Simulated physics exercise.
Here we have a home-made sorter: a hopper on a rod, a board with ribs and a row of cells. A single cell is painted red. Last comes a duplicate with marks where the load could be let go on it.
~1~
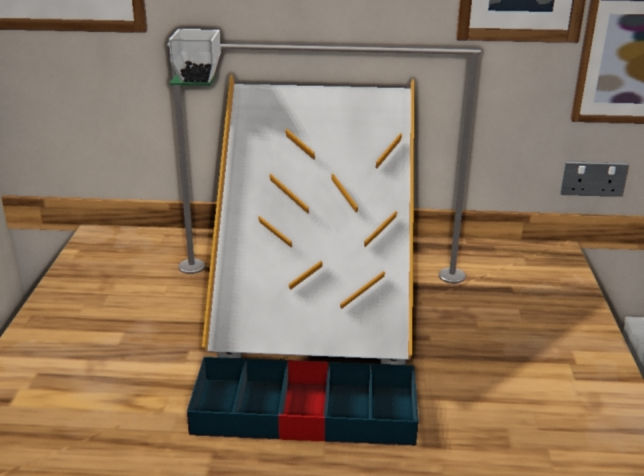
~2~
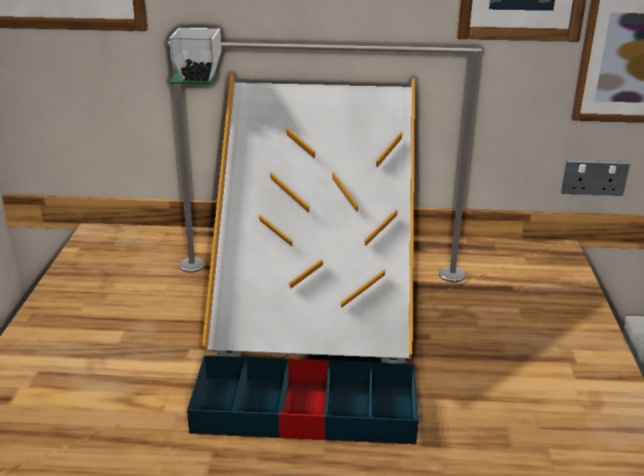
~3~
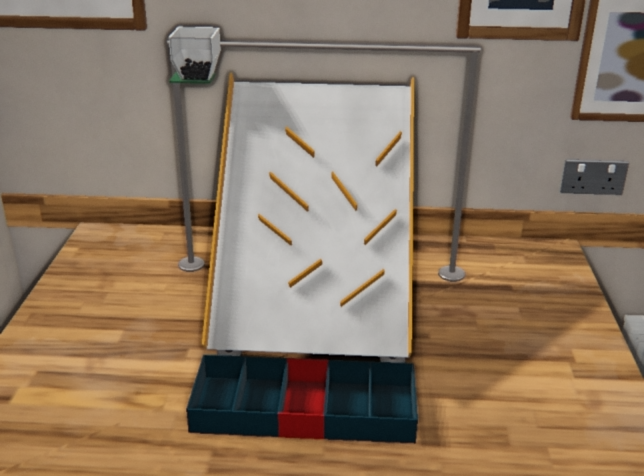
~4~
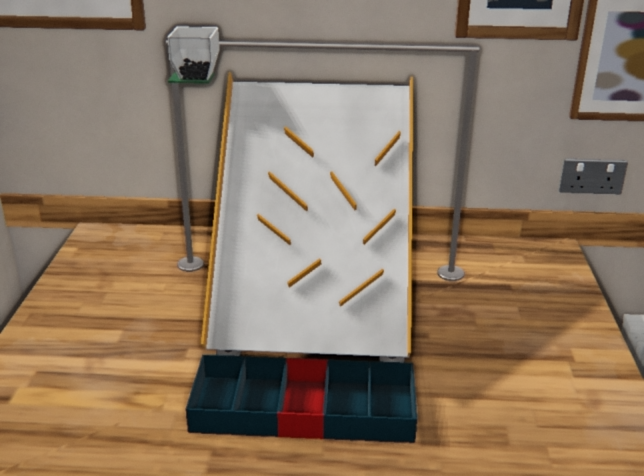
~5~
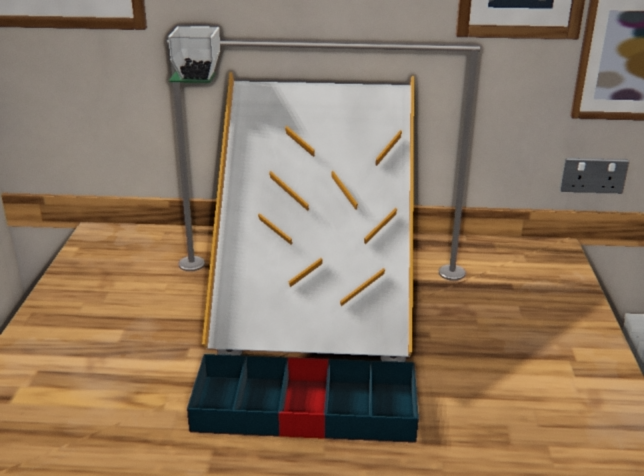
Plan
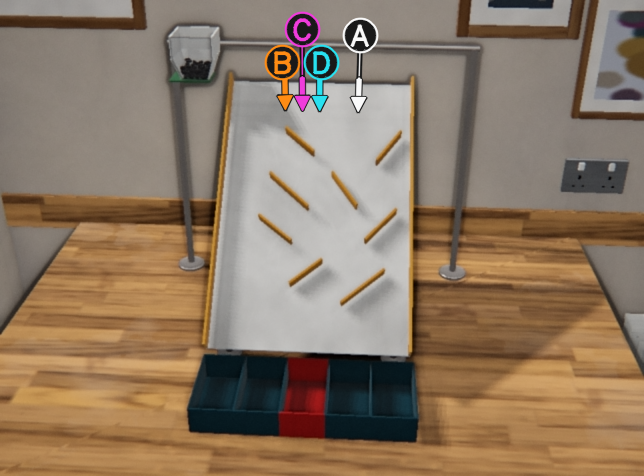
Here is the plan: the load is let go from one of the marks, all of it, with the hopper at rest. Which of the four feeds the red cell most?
Mark A does it best.
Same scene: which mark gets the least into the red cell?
It is B.
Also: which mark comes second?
The answer is D.
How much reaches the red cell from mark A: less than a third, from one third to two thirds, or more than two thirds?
More than two thirds.
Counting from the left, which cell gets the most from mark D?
It is the third one.
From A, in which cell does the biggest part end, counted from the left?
It is the third one.
On the marked copy, mark A meets the board at (358, 106); mark B meets the board at (285, 104); mark C meets the board at (302, 105); mark D meets the board at (319, 105).
With A, most in the red cell, a small part in other cells.
With B, about a third in the red cell, about two thirds in other cells, a stray few held on the board.
With C, about half in the red cell, about half in other cells, a stray few outside the box.
With D, about two thirds in the red cell, about a third in other cells.
